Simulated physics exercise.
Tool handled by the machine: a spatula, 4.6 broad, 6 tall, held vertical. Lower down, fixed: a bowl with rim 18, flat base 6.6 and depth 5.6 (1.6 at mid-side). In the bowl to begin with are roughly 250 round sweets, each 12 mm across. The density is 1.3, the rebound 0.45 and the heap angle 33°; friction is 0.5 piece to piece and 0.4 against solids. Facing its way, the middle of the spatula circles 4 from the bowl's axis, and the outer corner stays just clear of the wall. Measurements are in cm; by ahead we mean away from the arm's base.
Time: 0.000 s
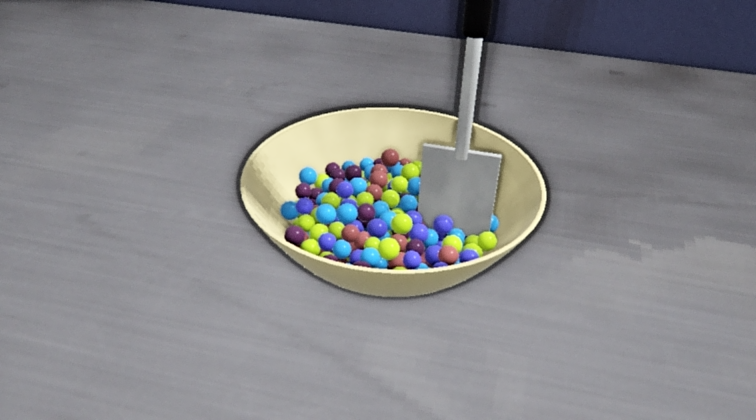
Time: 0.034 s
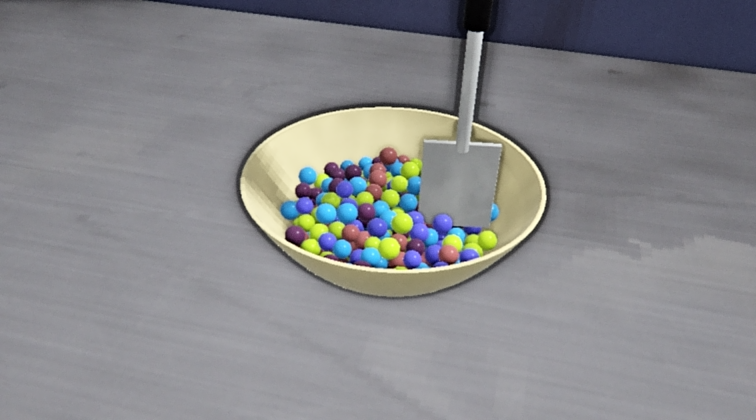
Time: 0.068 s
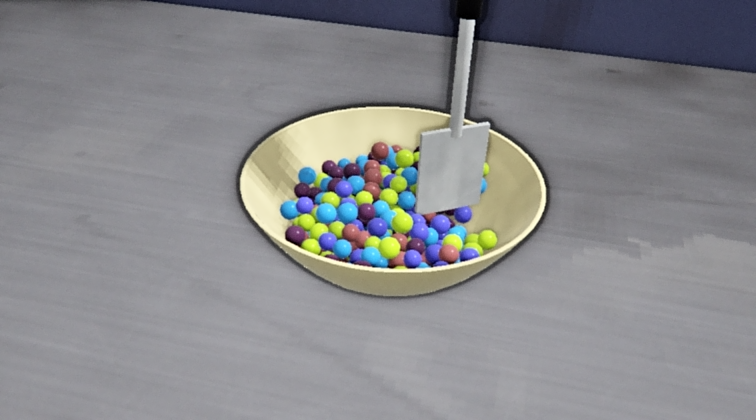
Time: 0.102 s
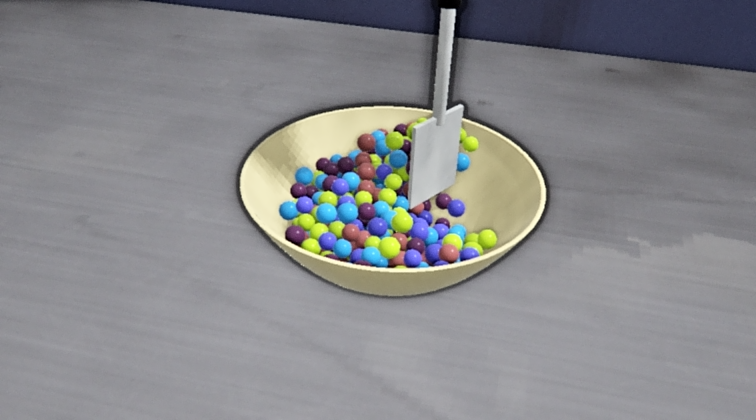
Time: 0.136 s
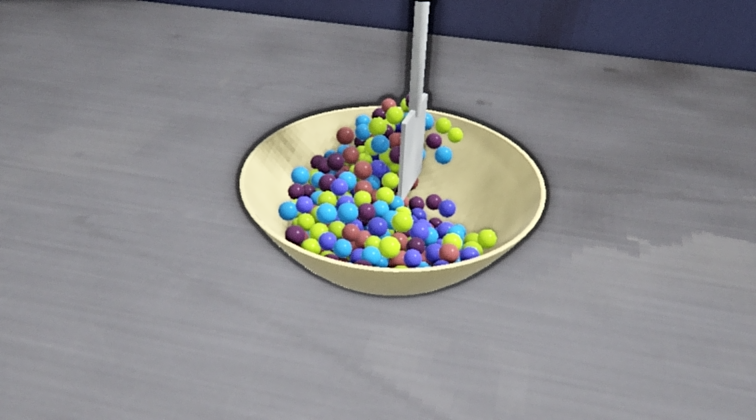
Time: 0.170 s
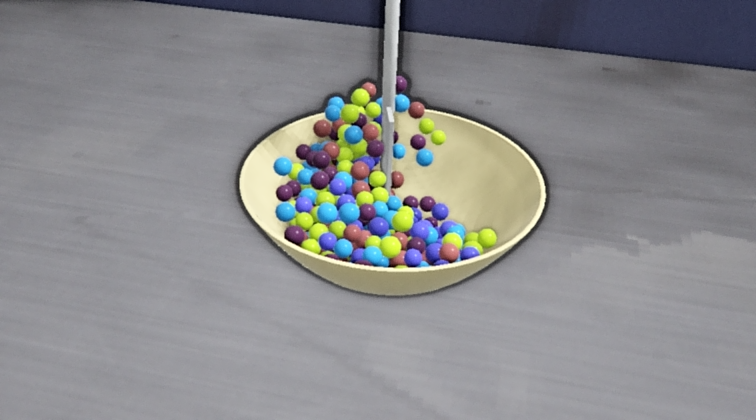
A cream bowl of colorful little balls sat on a gray surface while an upright spatula swept from its right side toward the back, turning edge-on and pushing balls into a heap above the far rim.
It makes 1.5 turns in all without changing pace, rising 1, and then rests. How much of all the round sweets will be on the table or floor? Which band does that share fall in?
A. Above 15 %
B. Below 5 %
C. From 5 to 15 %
(A) Above 15 %.
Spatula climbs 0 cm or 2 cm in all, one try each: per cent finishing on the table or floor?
Roughly 40 percent, then roughly 25 percent.
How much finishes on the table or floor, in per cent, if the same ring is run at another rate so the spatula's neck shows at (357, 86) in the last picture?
About 35 %.
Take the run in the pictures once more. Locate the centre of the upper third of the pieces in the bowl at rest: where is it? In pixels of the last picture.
Looks like roughly (335, 221) to me.
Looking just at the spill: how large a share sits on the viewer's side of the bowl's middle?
60 %, approximately.
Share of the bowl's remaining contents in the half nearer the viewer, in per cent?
About 55 per cent.
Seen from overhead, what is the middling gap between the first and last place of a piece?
Some 9 cm.
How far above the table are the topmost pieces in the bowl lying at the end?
I'd say close to 5.5 centimetres.
After 0.40 s, 275° round, highest piece 8 above the table; 213 in the bowl, 23 on the table or floor, 14 in flight or on the tool.
After 0.63 s, 82° round, highest piece 7 above the table; 189 in the bowl, 55 on the table or floor, 6 in flight or on the tool.
After 0.95 s, 180° round, highest piece 6 above the table; 177 in the bowl, 72 on the table or floor, 1 in flight or on the tool.
After 1.65 s, 180° round, highest piece 5 above the table; 177 in the bowl, 73 on the table or floor.
In the end, 177 in the bowl, 73 on the table or floor. That is 29 % on the table or floor.
